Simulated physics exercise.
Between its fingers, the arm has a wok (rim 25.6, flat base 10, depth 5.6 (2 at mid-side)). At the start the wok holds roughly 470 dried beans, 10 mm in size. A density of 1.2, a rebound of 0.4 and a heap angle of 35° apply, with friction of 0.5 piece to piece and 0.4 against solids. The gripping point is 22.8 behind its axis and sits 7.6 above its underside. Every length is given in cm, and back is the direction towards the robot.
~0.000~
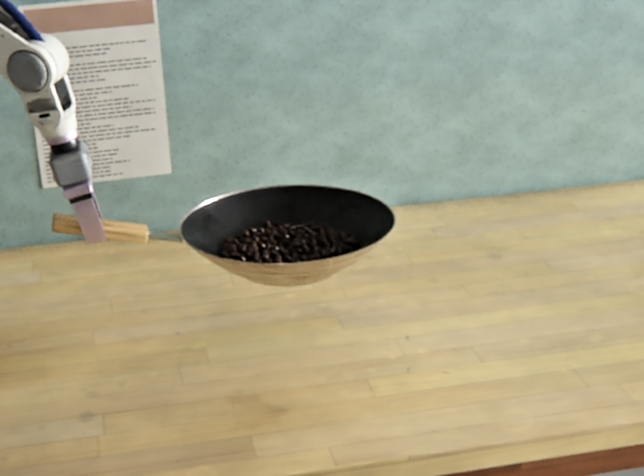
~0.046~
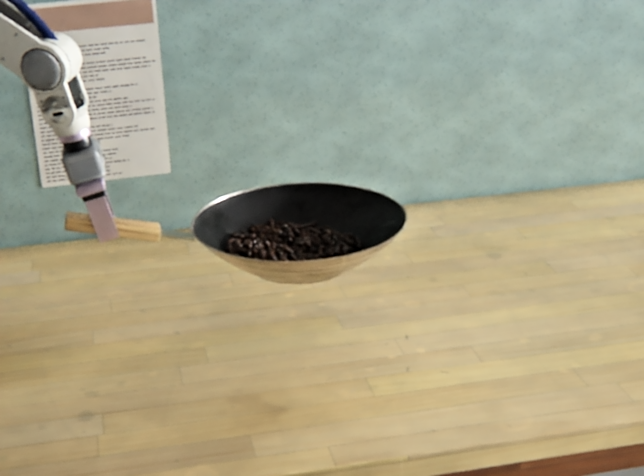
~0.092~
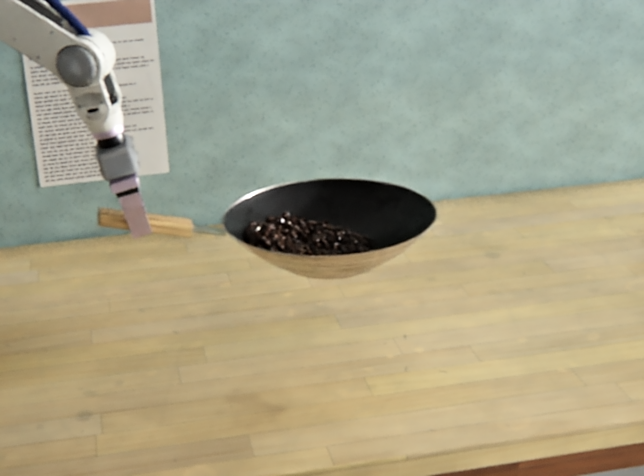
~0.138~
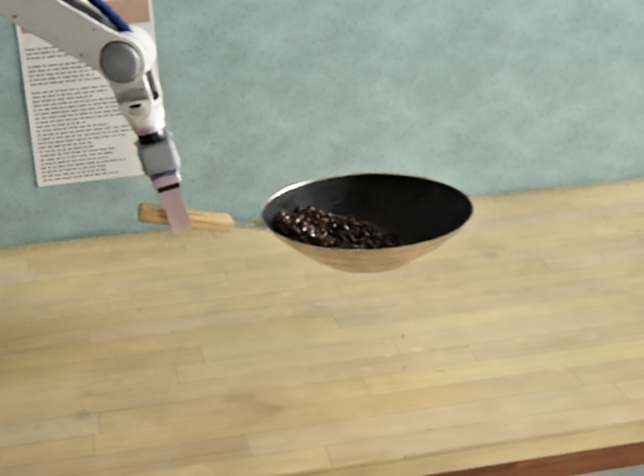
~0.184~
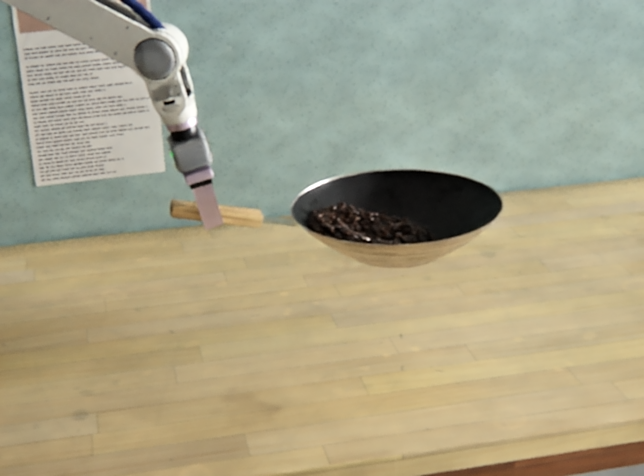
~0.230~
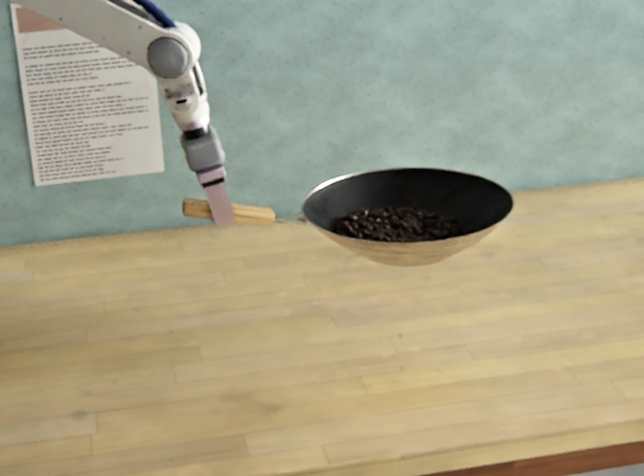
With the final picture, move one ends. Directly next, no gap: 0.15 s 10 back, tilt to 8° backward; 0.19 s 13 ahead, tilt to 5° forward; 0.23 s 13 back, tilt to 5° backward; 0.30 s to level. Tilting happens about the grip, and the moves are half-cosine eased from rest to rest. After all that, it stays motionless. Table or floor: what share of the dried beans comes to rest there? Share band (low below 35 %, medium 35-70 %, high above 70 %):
It is low, below 35 %.
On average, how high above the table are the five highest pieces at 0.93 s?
Roughly 15 cm high.
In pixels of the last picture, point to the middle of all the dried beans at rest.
Near pixel (326, 246).
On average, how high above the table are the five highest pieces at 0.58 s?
I'd say close to 18 cm on average.
By 0.58 s, tilted 5° forward, highest piece 18 above the table; 404 in the wok, 63 in flight or on a rim.
By 0.93 s, tilted 3° backward, highest piece 16 above the table; 401 in the wok, 62 on the table or floor, 4 in flight or on a rim.
By 1.30 s, level, highest piece 13 above the table; 401 in the wok, 66 on the table or floor.
By 2.35 s, level, highest piece 13 above the table; 401 in the wok, 66 on the table or floor.
Final count, 401 in the wok, 66 on the table or floor. That is 14 % on the table or floor.
